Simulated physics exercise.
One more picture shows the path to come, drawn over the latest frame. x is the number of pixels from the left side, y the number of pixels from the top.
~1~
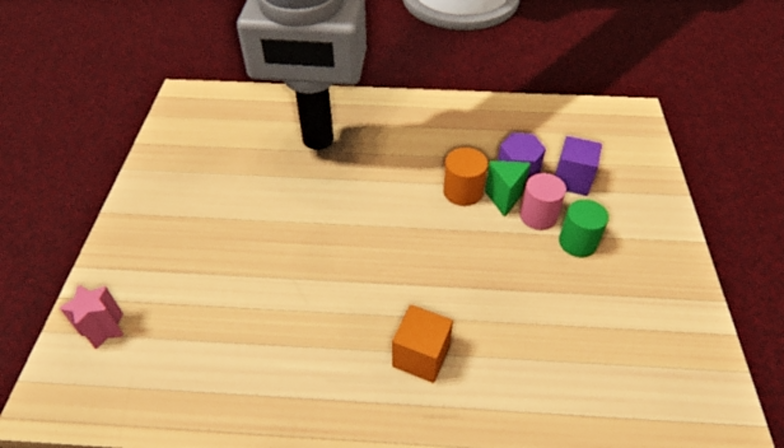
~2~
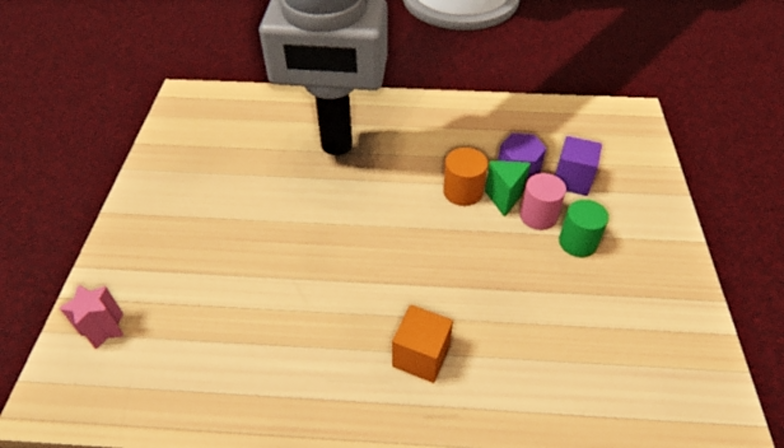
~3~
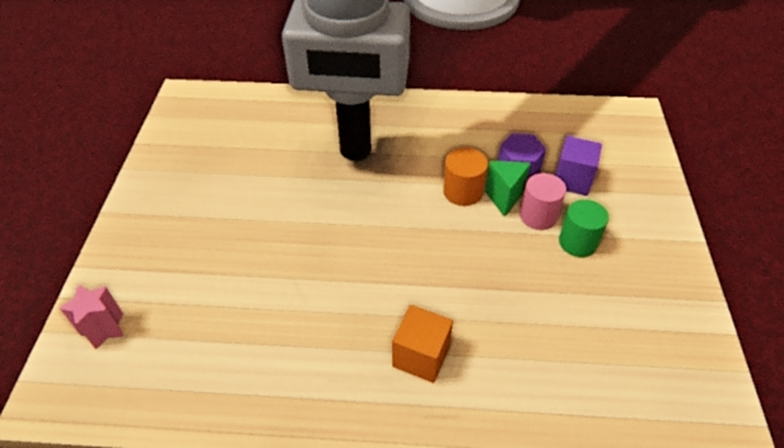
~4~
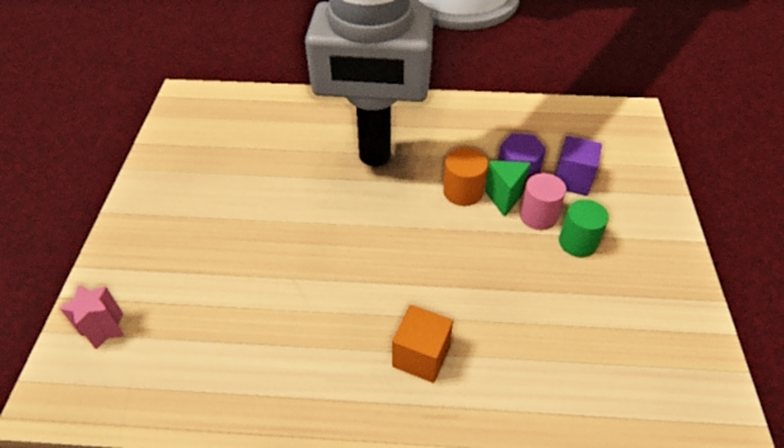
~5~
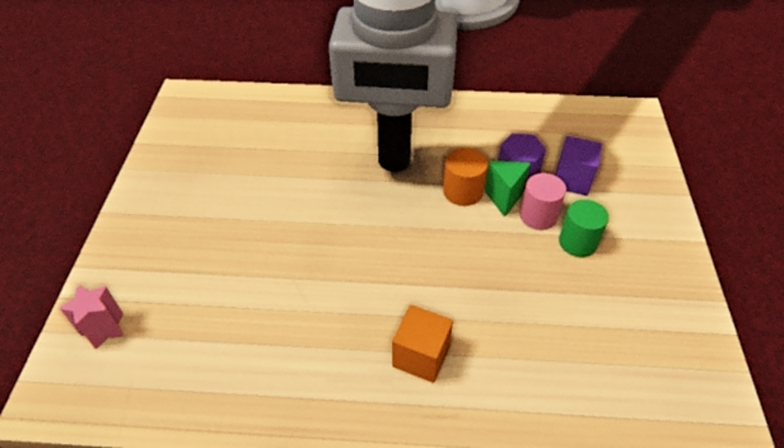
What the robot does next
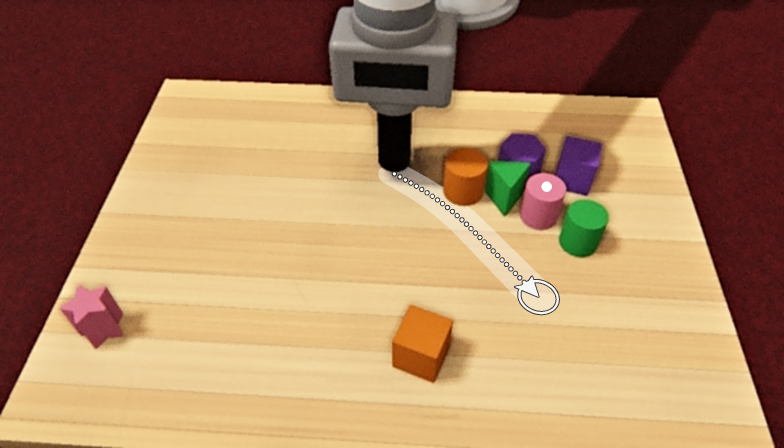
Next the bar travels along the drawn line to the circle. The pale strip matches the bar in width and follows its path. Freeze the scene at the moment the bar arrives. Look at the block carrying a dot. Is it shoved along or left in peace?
It stays.
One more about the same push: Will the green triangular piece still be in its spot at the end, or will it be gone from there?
At the end of the path, it will have moved.
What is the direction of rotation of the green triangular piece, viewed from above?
Viewed from overhead, the green triangular piece winds up turned clockwise.
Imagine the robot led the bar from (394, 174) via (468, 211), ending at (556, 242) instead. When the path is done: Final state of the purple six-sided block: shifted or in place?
It is shoved along.
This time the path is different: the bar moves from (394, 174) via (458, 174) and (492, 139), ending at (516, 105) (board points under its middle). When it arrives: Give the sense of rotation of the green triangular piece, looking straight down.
It goes round the way clock hands do.
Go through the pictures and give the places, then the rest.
Tip of the bar (318, 140), middles of tops, orange cylinder (467, 162), green triangular piece (510, 170), purple six-sided block (524, 146), pink cylinder (547, 187), in the first picture.
Bar (337, 145), nothing pushed, in the second picture.
Bar (356, 150), nothing pushed, in the third picture.
Bar (375, 156), nothing pushed, in the fourth picture.
Bar (394, 161), orange cylinder (467, 162), green triangular piece (510, 170), purple six-sided block (524, 146), pink cylinder (547, 187), in the fifth picture.
The line goes from (394, 174) via (467, 225), ending at (538, 297); the dot is on the pink cylinder.
The first path, step by step. One third of the way, bar (446, 193); orange cylinder (483, 165); green triangular piece (517, 169), turned 30° clockwise.
Two thirds of the way, bar (492, 235); orange cylinder (486, 166); green triangular piece (521, 169), turned 30° clockwise; purple six-sided block (527, 145).
At the end, bar (542, 285); orange cylinder (486, 166); green triangular piece (521, 169), turned 30° clockwise; purple six-sided block (527, 145); pink cylinder unmoved.
